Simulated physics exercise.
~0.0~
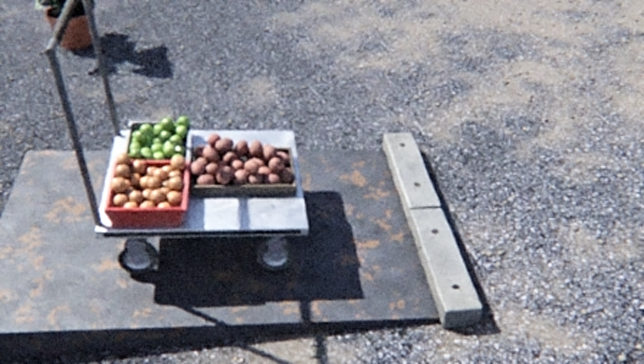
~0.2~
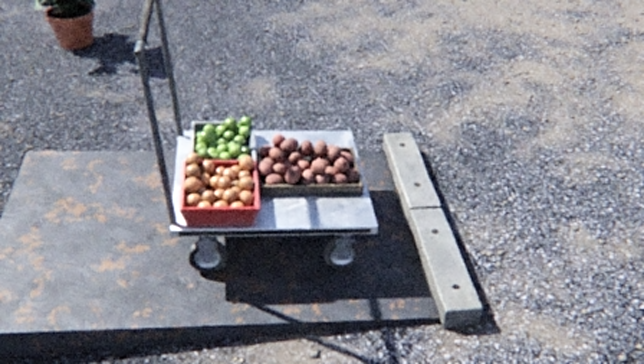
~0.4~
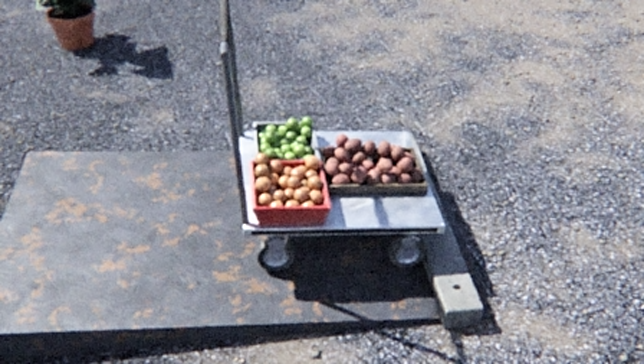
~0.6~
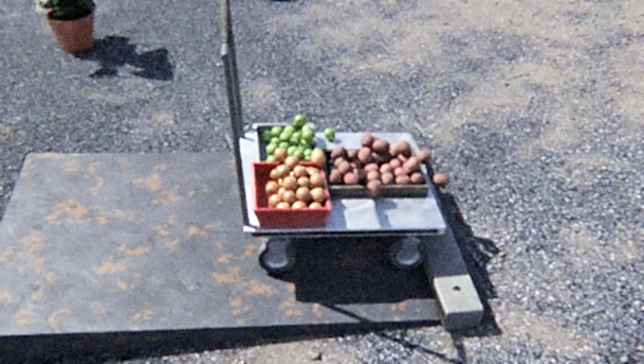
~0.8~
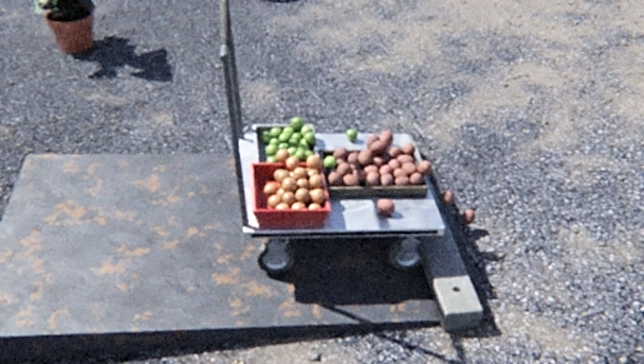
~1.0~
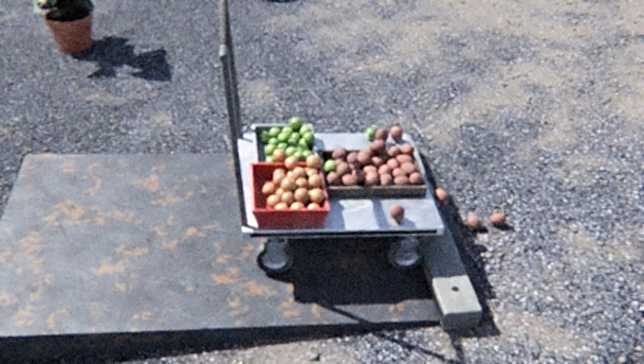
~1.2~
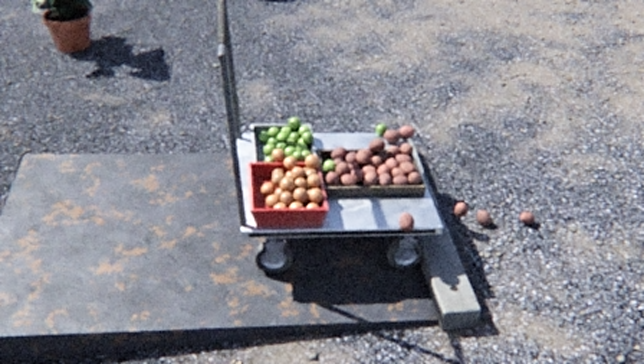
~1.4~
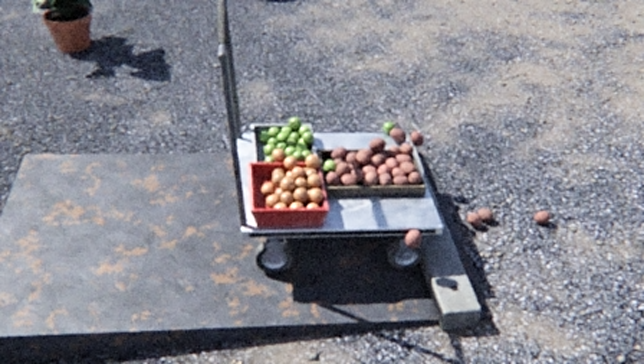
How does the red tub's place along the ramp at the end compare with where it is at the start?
At the start the red tub is over the left part of the ramp, and at the end it is well to the right, over the part of the ramp nearer the kerb.
